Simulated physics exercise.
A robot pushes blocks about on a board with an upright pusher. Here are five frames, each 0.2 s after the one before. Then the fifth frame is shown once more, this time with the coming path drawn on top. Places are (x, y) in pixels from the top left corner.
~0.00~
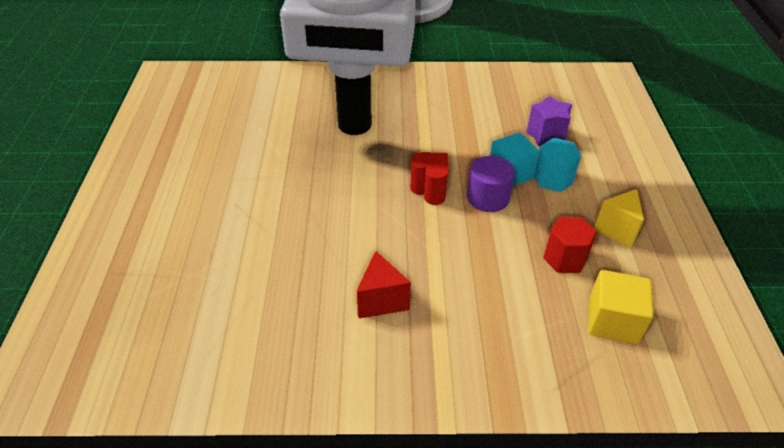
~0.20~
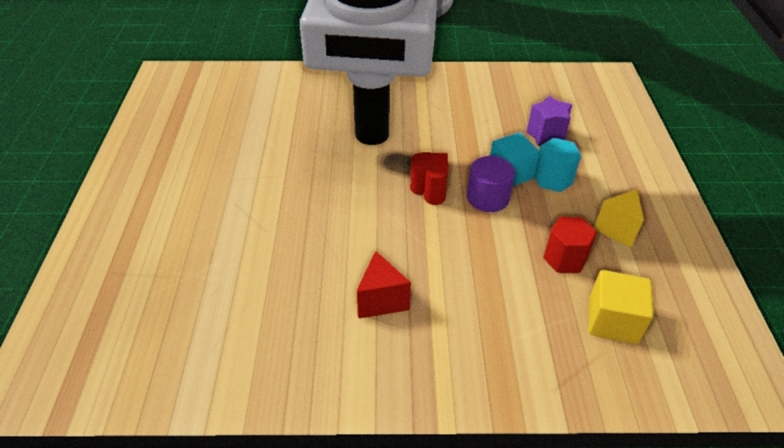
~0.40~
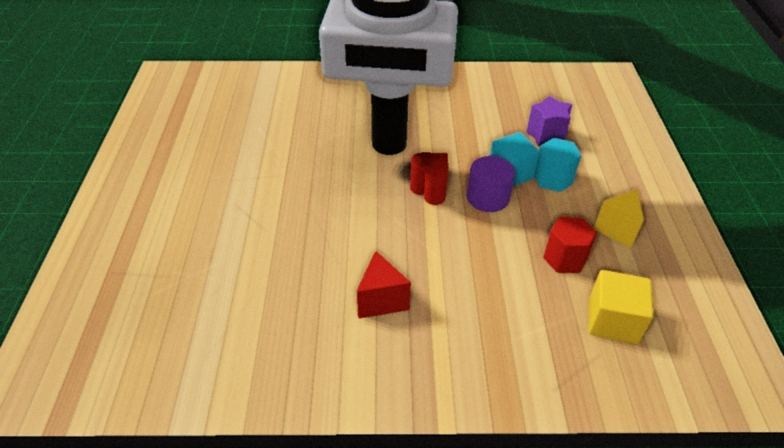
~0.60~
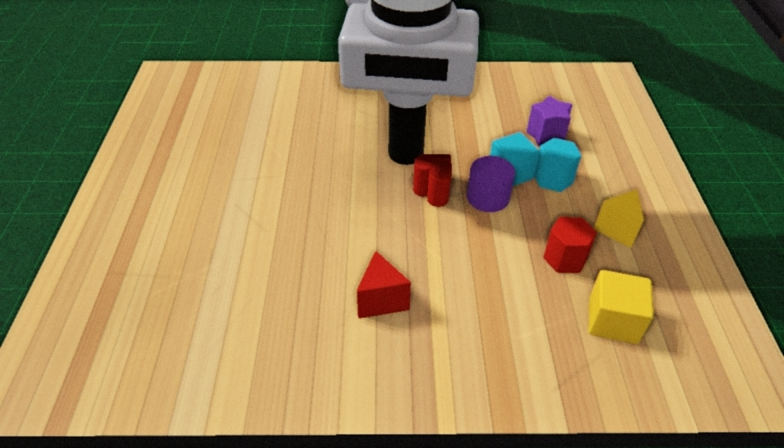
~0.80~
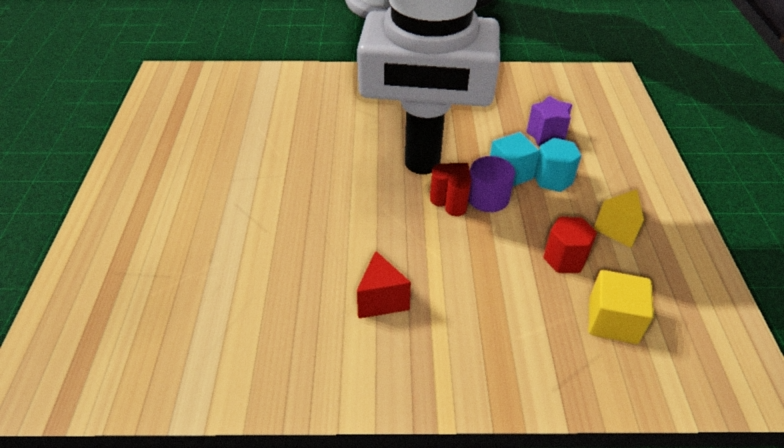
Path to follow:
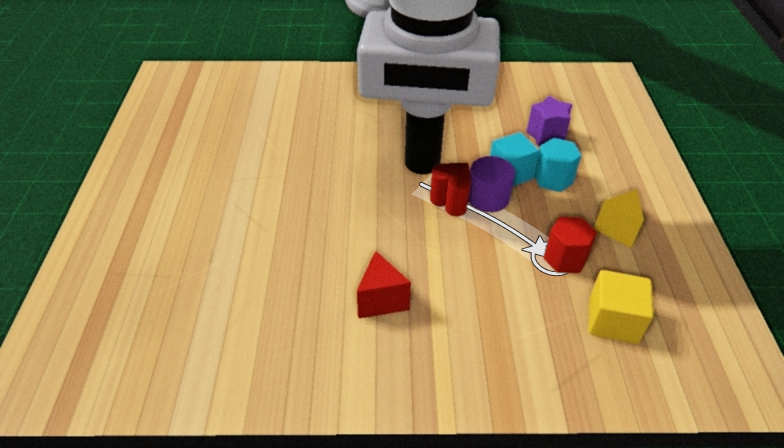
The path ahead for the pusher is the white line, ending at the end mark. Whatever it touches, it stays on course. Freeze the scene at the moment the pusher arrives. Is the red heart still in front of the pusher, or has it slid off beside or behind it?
Beside or behind.
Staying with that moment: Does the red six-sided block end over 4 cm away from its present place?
In short: No.
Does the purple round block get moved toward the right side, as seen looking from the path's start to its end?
I'd say no.
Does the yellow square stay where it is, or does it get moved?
It is left in place.
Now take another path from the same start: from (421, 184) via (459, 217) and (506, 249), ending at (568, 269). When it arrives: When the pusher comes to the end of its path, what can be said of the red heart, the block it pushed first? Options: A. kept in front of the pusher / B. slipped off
A (kept in front of the pusher)
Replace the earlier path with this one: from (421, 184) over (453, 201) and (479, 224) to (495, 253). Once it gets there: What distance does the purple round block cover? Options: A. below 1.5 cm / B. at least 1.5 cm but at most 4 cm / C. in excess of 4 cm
Choice B: At least 1.5 cm but at most 4 cm.
Drawn move, from (421, 184) through (487, 216) to (553, 258).
The first path, step by step. One third of the way, pusher (468, 184); red heart (485, 199), turned 20° anticlockwise; purple round block (509, 172).
Two thirds of the way, pusher (515, 208); red heart (522, 229), turned 25° clockwise; purple round block (539, 179); turquoise square (519, 144), turned 15° anticlockwise.
At the end, pusher (559, 238); red heart (545, 259), turned 85° clockwise; purple round block (539, 179); turquoise square (519, 144), turned 15° anticlockwise; red six-sided block (602, 245); yellow square still.
